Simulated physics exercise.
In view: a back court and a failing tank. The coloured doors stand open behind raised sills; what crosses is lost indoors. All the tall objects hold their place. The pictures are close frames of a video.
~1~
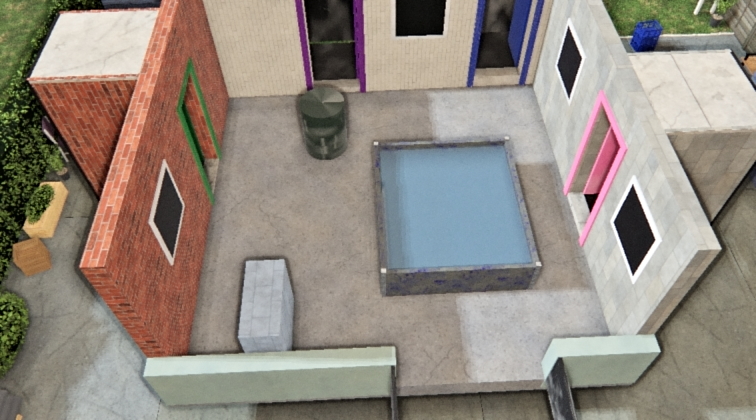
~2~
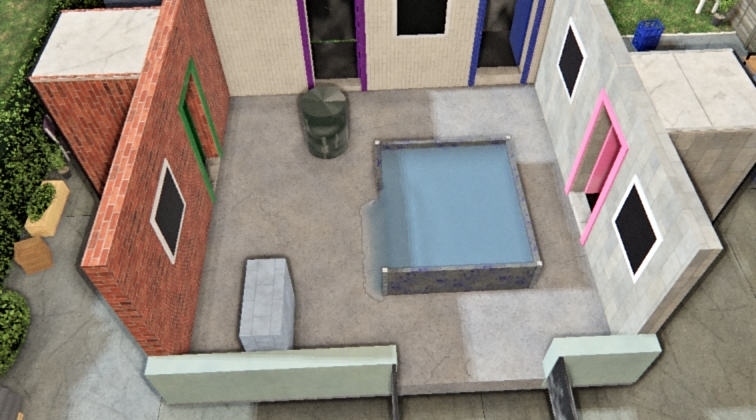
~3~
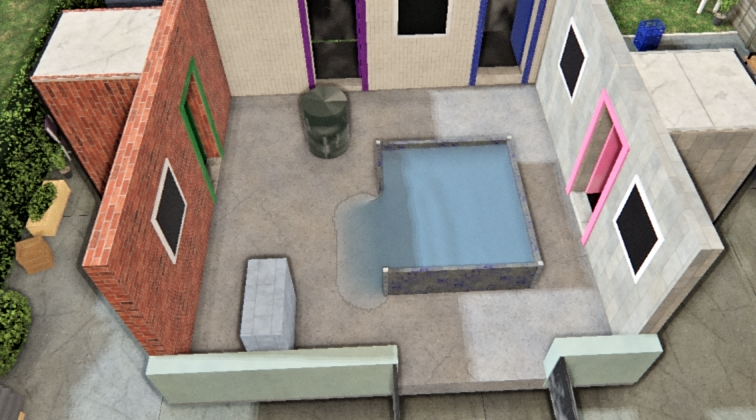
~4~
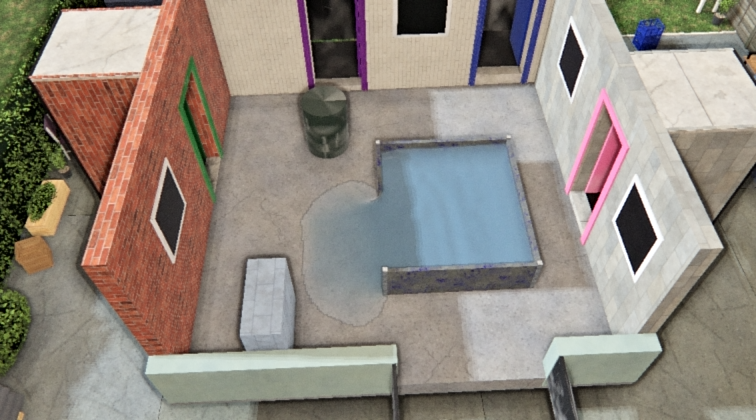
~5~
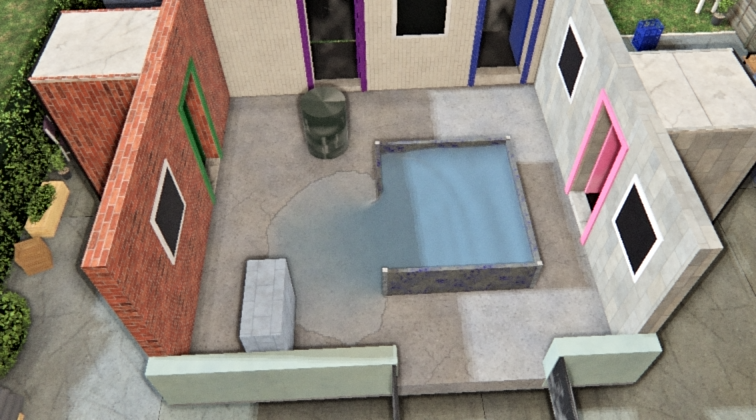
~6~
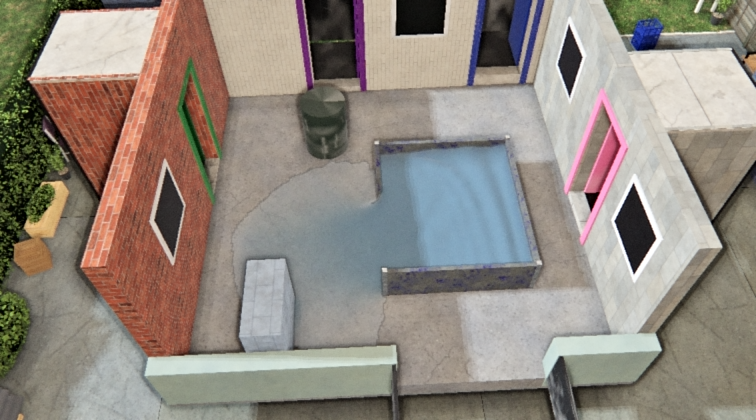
Water pours from the left side of a square tank and spreads left across the courtyard floor.
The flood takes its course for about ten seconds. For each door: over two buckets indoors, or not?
One by one: The green door floods; the pink door holds within the limit; the purple door holds within the limit; the blue door holds within the limit.
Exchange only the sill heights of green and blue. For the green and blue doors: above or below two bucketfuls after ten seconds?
One by one: The green door keeps below it; the blue door lets more in.
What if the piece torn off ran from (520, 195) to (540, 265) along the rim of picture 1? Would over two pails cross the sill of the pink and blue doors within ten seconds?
Then: The pink one takes more, the blue one is under.
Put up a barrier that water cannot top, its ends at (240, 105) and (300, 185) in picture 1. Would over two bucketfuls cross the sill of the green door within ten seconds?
My reading: The green door floods.
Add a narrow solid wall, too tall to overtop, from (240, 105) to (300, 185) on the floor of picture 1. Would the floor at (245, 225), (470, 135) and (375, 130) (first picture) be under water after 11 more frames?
As listed: Under water, free of water, not flooded.
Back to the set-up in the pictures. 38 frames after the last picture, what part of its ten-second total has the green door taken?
About 65 per cent.
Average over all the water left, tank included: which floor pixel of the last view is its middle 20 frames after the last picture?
Close to (336, 243).
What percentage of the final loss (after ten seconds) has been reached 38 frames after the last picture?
Roughly 50 per cent.
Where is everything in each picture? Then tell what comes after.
The first frame shows the water tank at (450, 203) is whole and still.
In the second frame, water pours out at (384, 239) and has run to (377, 295).
In the third frame, the front is at (362, 303), out from the gap at (385, 239).
In the fourth frame, the front is at (333, 311), out from the gap at (384, 239).
In the fifth frame, the front is at (273, 229), out from the gap at (384, 240).
In the sixth frame, the front is at (239, 233), out from the gap at (384, 240).
A moment on, water covers 30 % of the floor; the green door wet at the sill, nothing in, the pink door not reached, the purple door not reached, the blue door not reached.
Next, water covers 35 % of the floor; the green door over two buckets in, the pink door not reached, the purple door not reached, the blue door not reached.
Then, water covers 60 % of the floor; the green door far over two buckets in, the pink door not reached, the purple door wet at the sill, nothing in, the blue door not reached.
Later, water covers 90 % of the floor; the green door far over two buckets in, the pink door wet at the sill, nothing in, the purple door wet at the sill, nothing in, the blue door wet at the sill, nothing in.
In the end, water covers 95 % of the floor; the green door far over two buckets in, the pink door under two buckets in, the purple door under two buckets in, the blue door wet at the sill, nothing in.
